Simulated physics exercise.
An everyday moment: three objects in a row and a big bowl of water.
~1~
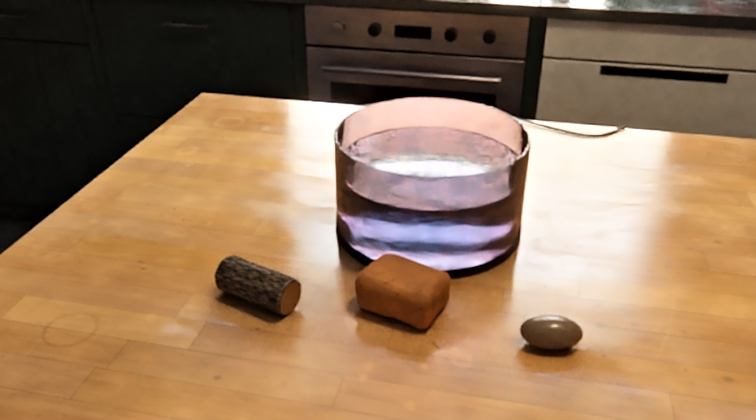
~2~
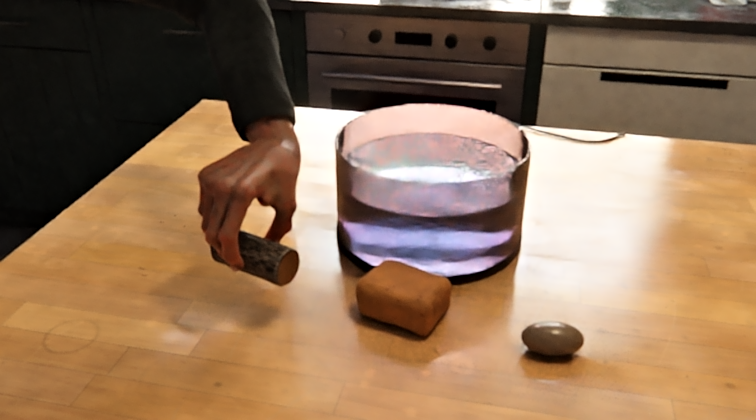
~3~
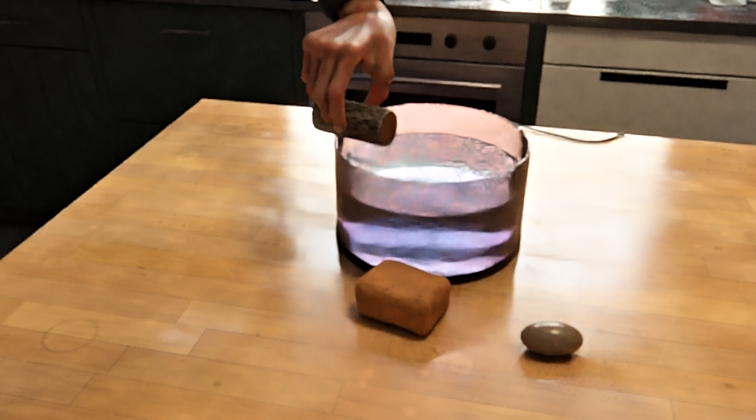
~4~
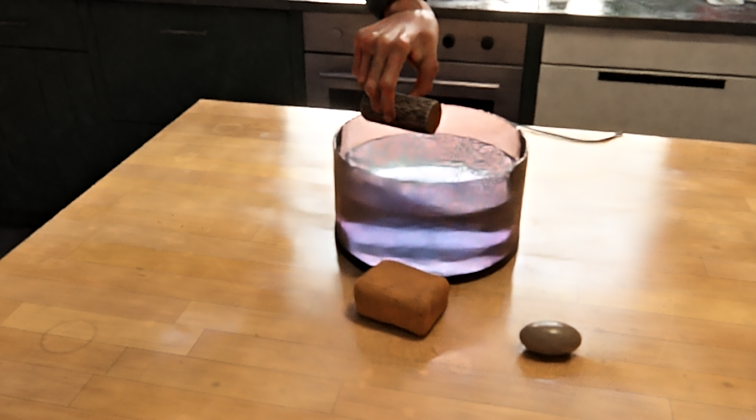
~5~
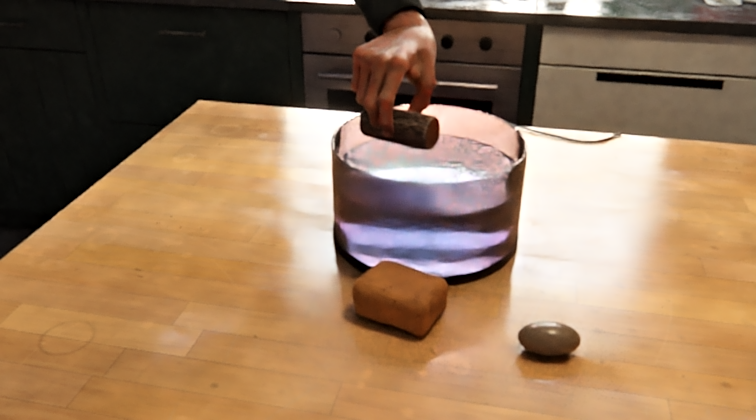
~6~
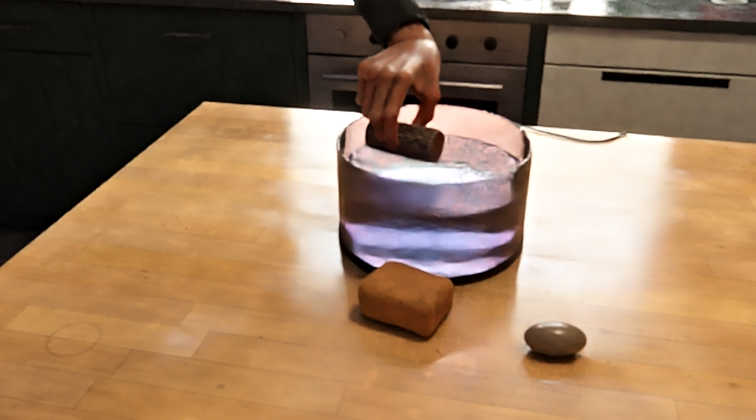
A hand reaches in and picks up the piece of branch from the left of a row on a wooden table, beside a bread roll and a stone. It carries the branch right, over a big bowl of water, then lowers it to just above the surface, still gripping it.
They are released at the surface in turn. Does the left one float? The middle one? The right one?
Left bobs on top; middle bobs on top; right ends on the bottom.
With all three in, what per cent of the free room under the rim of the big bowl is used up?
Near 12 in a hundred.
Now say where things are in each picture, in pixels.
In the first frame, the row from the left; piece of branch (258, 285); bread roll (403, 289); stone (552, 332).
In the second frame, a hand picks up the piece of branch; piece of branch (255, 255); stone (553, 338).
In the third frame, it is carried over; piece of branch (354, 121); bread roll (403, 295).
In the fourth frame, it is above the big bowl; piece of branch (401, 111); stone (551, 338).
In the fifth frame, it comes down; piece of branch (399, 126); bread roll (401, 296).
In the sixth frame, it is just over the surface; piece of branch (404, 139); bread roll (406, 297); stone (555, 338).
Soon after, the piece of branch floats.
Later, the bread roll floats.
In the end, the stone goes to the bottom; afloat, piece of branch and bread roll.
